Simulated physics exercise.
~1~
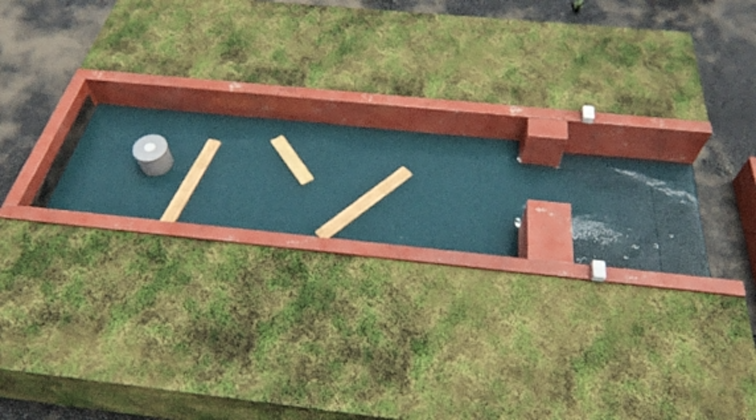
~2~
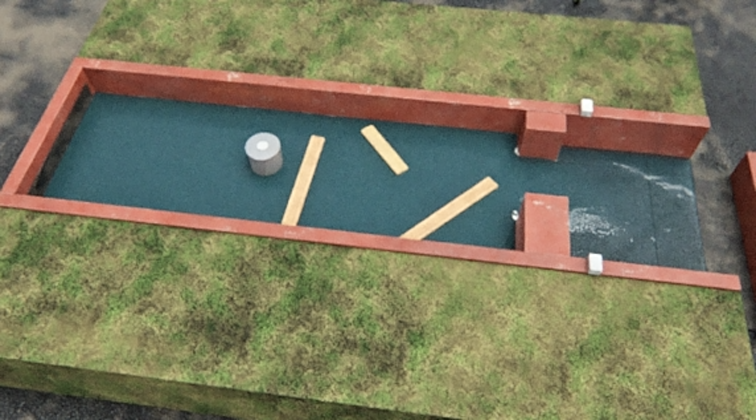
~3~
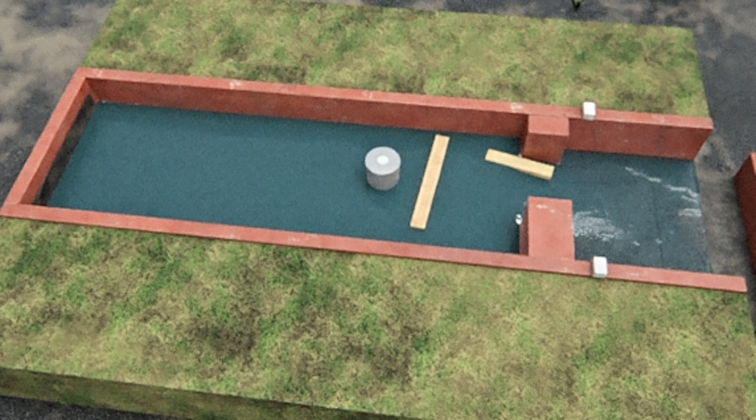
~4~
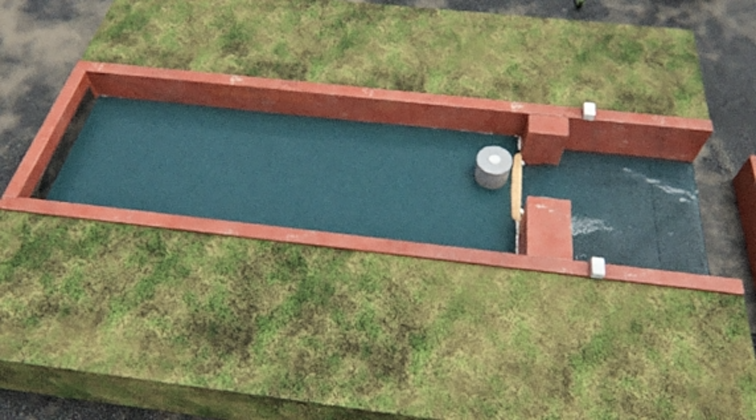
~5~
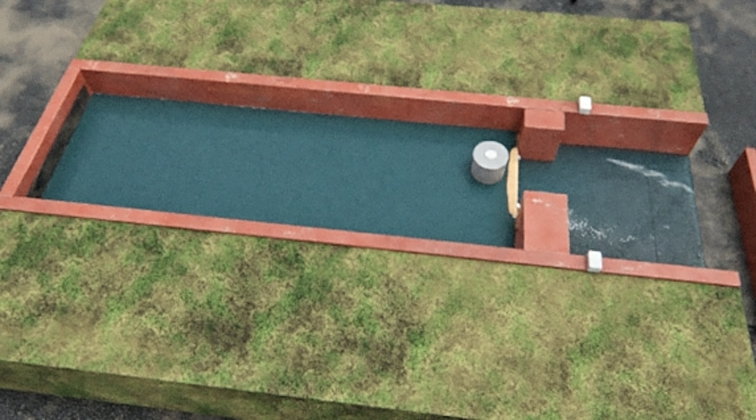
Walled drain between grassy banks, with wooden planks and a grey cylinder drifting right, two slipping through the gap, two stopping there.
